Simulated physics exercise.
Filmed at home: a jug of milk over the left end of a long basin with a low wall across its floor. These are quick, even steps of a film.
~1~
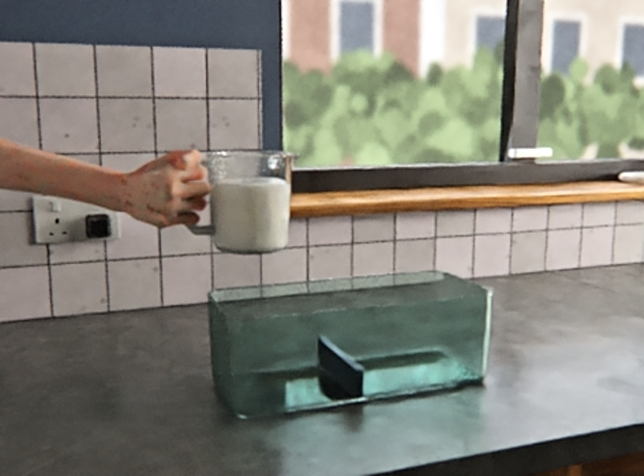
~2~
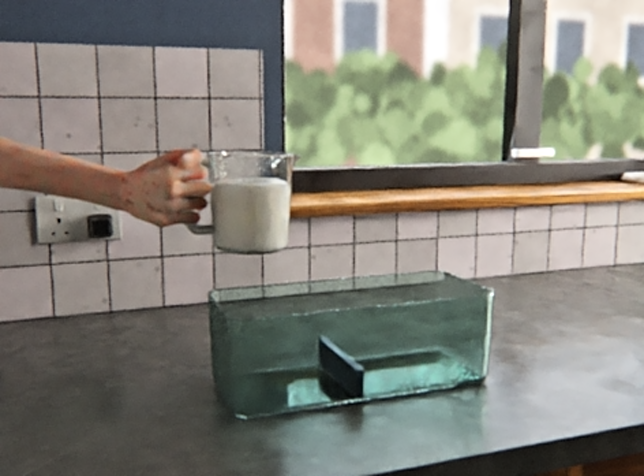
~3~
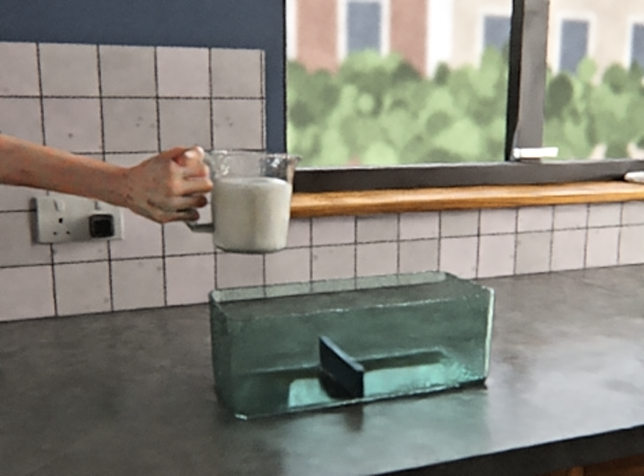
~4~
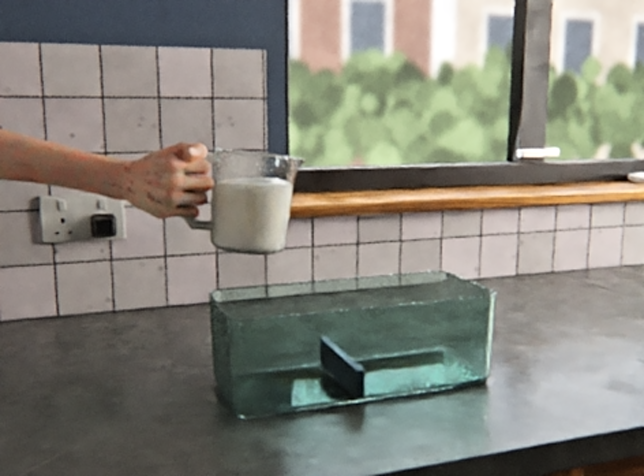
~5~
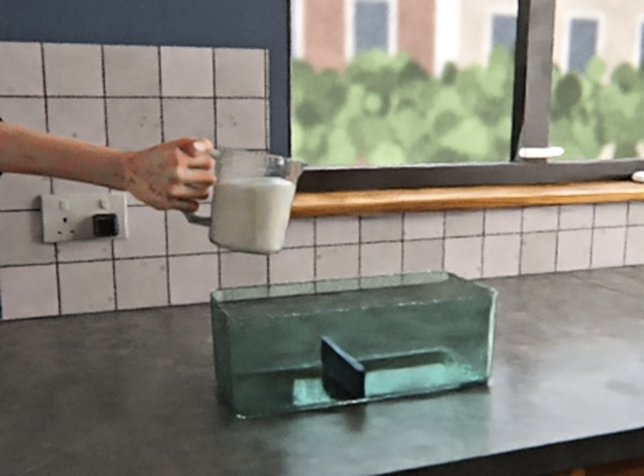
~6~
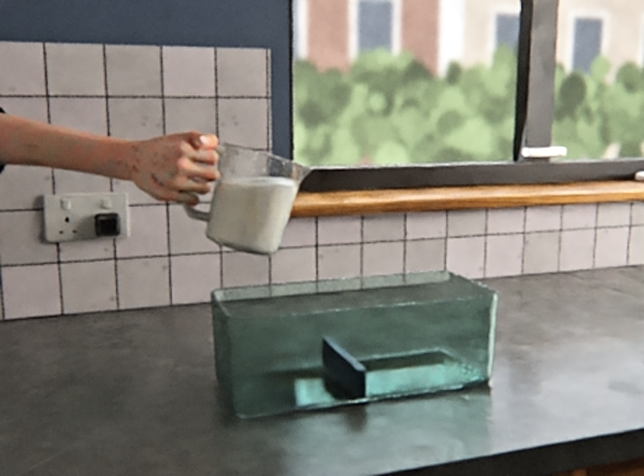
The footage shows a hand holding a glass jug of milk above the left part of a long, greenish glass basin with a low dark wall inside, then gradually tilting the jug to the right.
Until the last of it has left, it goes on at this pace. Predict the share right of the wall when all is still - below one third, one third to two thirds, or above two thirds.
Exceeds two thirds.
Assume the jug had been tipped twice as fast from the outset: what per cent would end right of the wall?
Around 70 in a hundred.
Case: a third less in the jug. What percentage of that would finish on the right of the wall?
Estimated share: Close to 60 per cent.
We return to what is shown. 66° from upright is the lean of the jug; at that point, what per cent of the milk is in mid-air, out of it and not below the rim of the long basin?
Near 10 parts in a hundred.
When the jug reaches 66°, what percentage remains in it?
It works out to close to 85 percent.
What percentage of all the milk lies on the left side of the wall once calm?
Close to 25 in a hundred.
A moment on, the jug is tipped part way and 86 per cent is still to pour, 0 is left of the wall and 2 right of it.
Next, the jug is tipped on its side and 28 per cent is still to pour, 4 is left of the wall and 52 right of it.
Then the jug is tipped right over and 1 per cent is still to pour, 22 is left of the wall and 75 right of it.
Later the jug is tipped right over and 0 per cent is still to pour, 25 is left of the wall and 75 right of it.
At rest 25 per cent lies left of the wall, 75 right of it and 1 outside.
